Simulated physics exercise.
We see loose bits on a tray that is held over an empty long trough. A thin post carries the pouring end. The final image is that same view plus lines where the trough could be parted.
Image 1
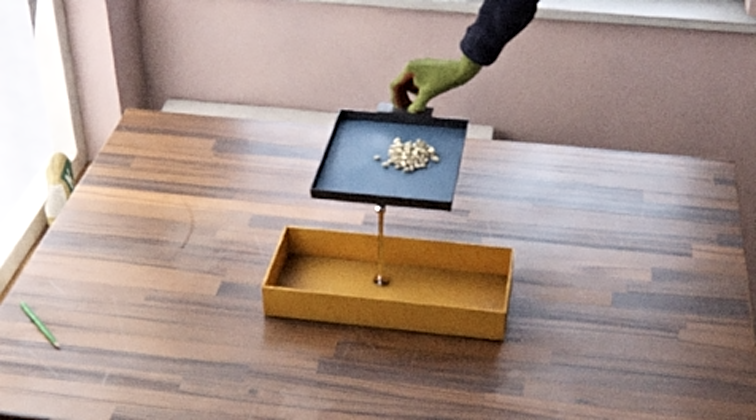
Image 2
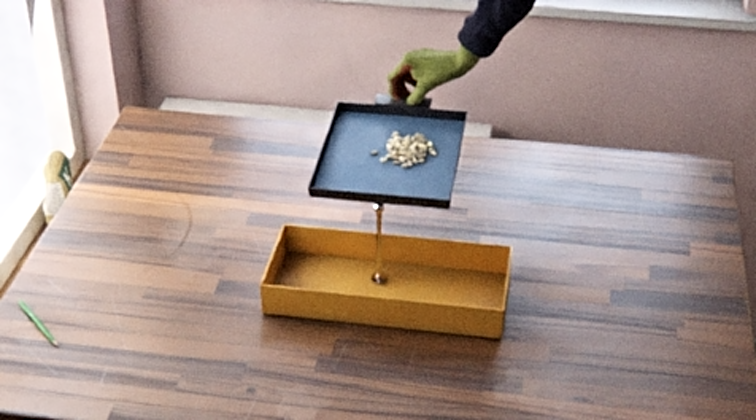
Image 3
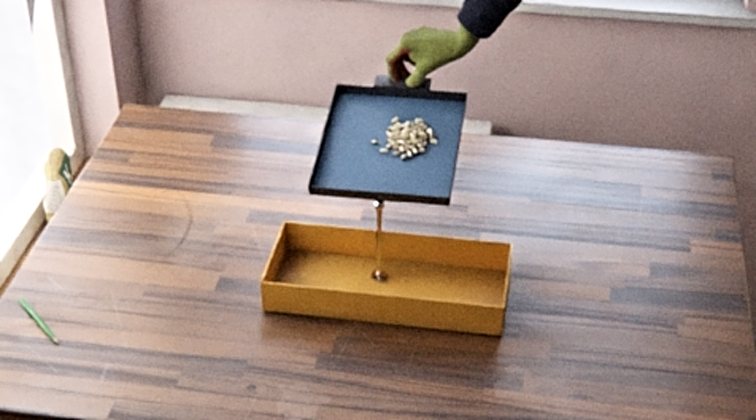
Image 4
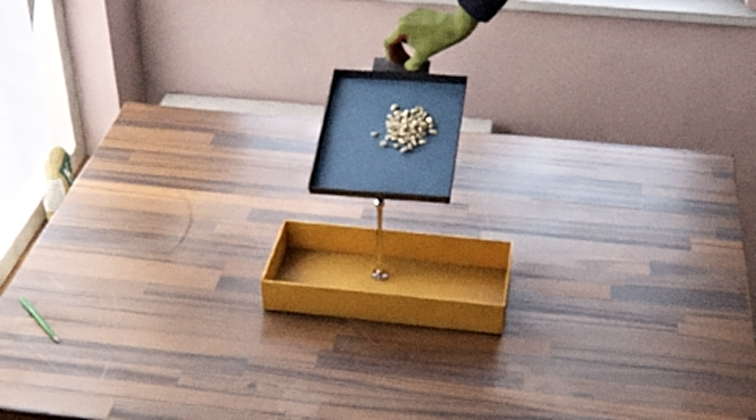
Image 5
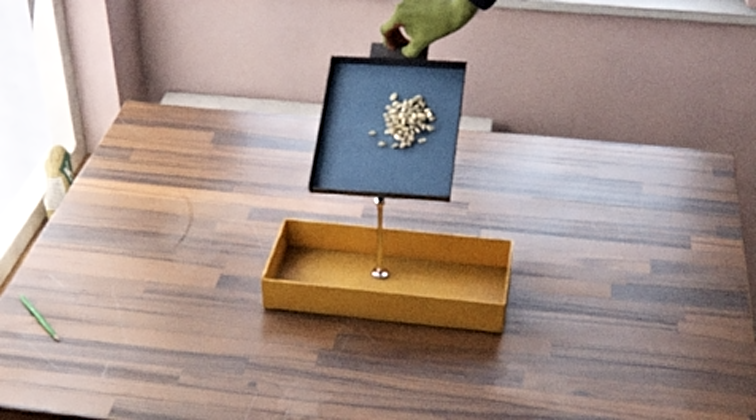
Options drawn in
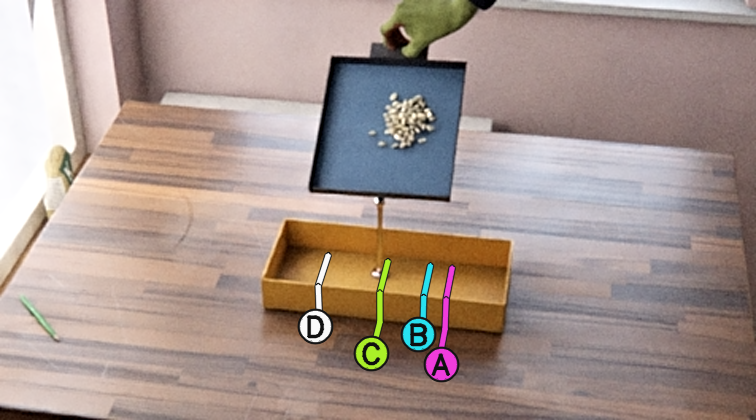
Above an empty yellow trough, a gloved hand steadily tilts a tray of white beans.
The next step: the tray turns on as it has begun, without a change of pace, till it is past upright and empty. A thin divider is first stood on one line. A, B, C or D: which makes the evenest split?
Take C.
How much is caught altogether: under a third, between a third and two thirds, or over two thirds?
About that: Over two thirds.
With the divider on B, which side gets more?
Left.
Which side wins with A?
Left.
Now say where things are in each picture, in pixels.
Corners of the pouring end near (311, 188) and (451, 201), level; middle of the load near (412, 154), white beans, in the first picture.
Corners of the pouring end near (309, 187) and (449, 199), barely tipped; no fin on the tray, in the second picture.
Corners of the pouring end near (309, 186) and (449, 197), a little tipped; front corners of the trough near (261, 282) and (503, 307), in the third picture.
Corners of the pouring end near (309, 186) and (449, 196), clearly tipped; far corners near (335, 70) and (466, 77), in the fourth picture.
Corners of the pouring end near (309, 187) and (449, 196), clearly tipped; the left corner sinks a little lower, in the fifth picture.
On the marked copy, line A crosses the front rim at (446, 298); line B crosses the front rim at (423, 296); line C crosses the front rim at (380, 291); line D crosses the front rim at (318, 285).
For line A, of what is caught, the whole lot on the left of the divider, none at all on the right.
For line B, of what is caught, all but a few on the left of the divider, a small share on the right.
For line C, of what is caught, close to two thirds on the left of the divider, close to a third on the right.
For line D, of what is caught, a small share on the left of the divider, all but a few on the right.
